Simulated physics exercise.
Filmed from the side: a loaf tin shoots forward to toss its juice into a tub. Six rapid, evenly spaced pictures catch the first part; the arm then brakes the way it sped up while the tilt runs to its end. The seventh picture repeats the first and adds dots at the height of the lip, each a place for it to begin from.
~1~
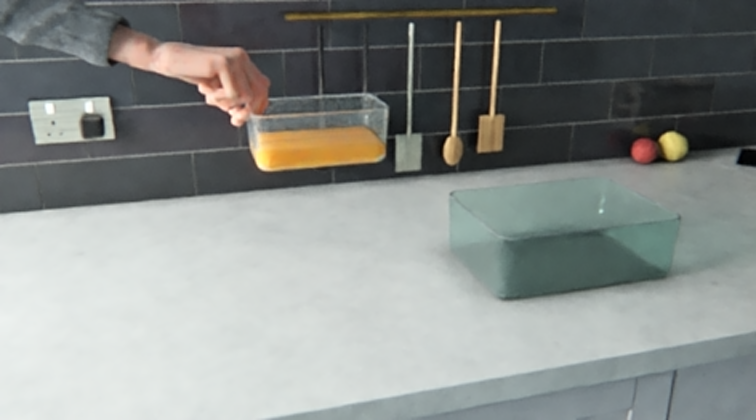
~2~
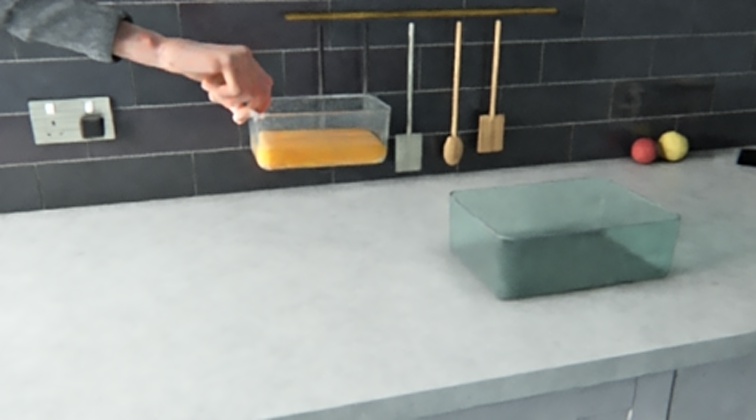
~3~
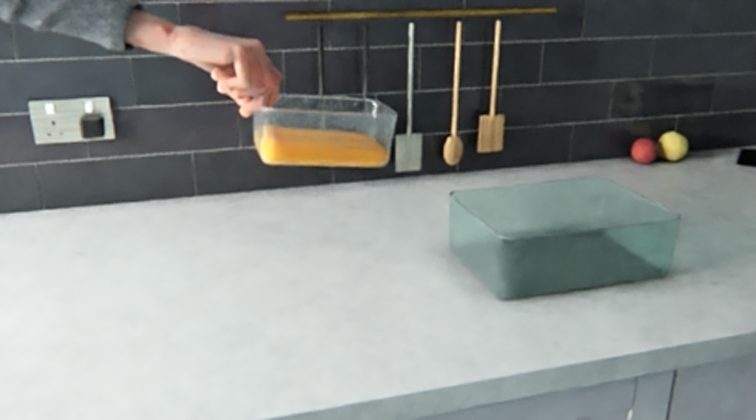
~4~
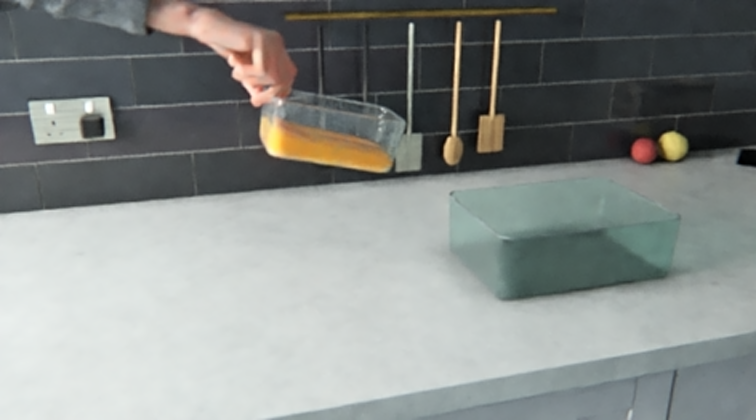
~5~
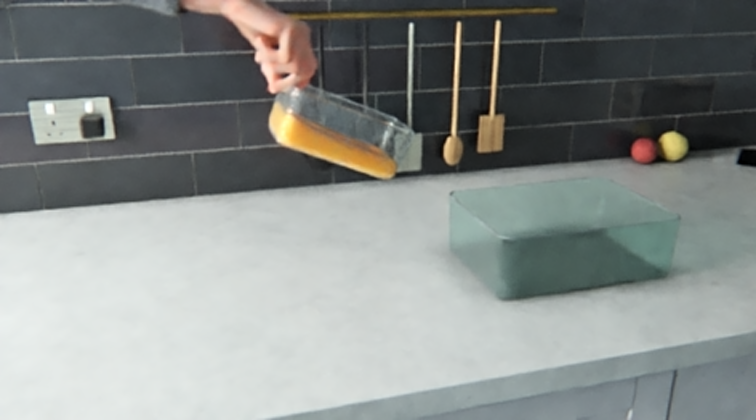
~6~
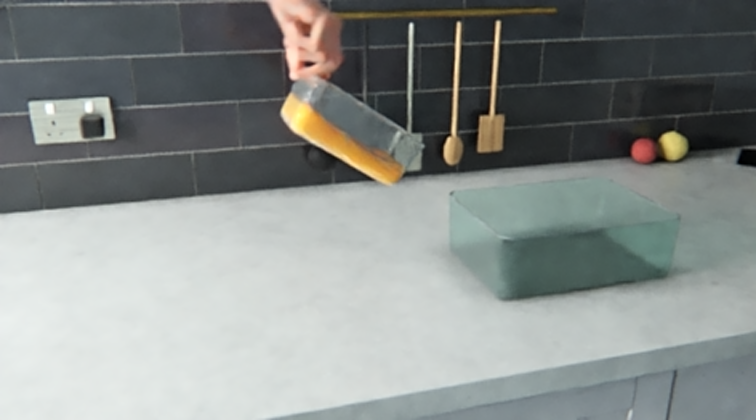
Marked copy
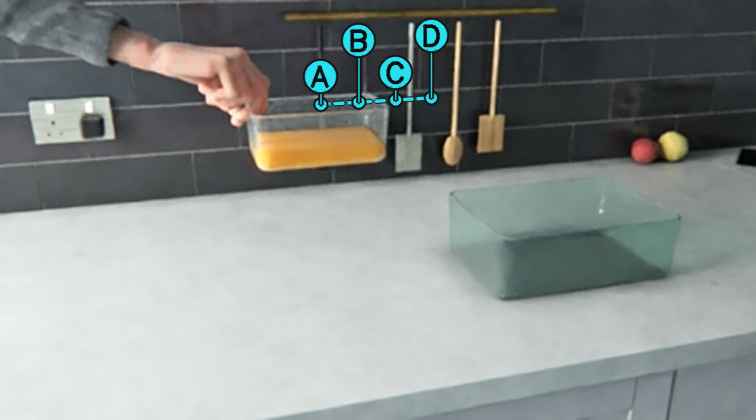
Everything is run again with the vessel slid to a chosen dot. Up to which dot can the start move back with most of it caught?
Use spot B.
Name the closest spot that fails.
The answer is A.
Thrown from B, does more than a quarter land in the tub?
Yes, clearly.
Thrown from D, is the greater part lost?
No, not at all.
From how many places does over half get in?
Three.
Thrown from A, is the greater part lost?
Yes, that goes wrong.
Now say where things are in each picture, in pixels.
Upright, lip at (379, 101); tub from (494, 299) to (666, 274); nothing has left yet.
Upright, lip at (381, 102); nothing has left yet.
Tipped about 6°, lip at (387, 107); nothing has left yet.
Tipped about 13°, lip at (395, 115); nothing has left yet.
Tipped about 23°, lip at (405, 125); nothing has left yet.
Tipped about 34°, lip at (414, 137); nothing has left yet.
On the marked copy, A at (320, 104); B at (358, 102); C at (395, 100); D at (431, 97).
For spot A, about 26 % lands in the tub, 70 % falls short and 4 % goes beside or beyond.
For spot B, about 64 % lands in the tub, 31 % falls short and 5 % goes beside or beyond.
For spot C, about 84 % lands in the tub, 8 % falls short and 8 % goes beside or beyond.
For spot D, about 83 % lands in the tub, 3 % falls short and 15 % goes beside or beyond.
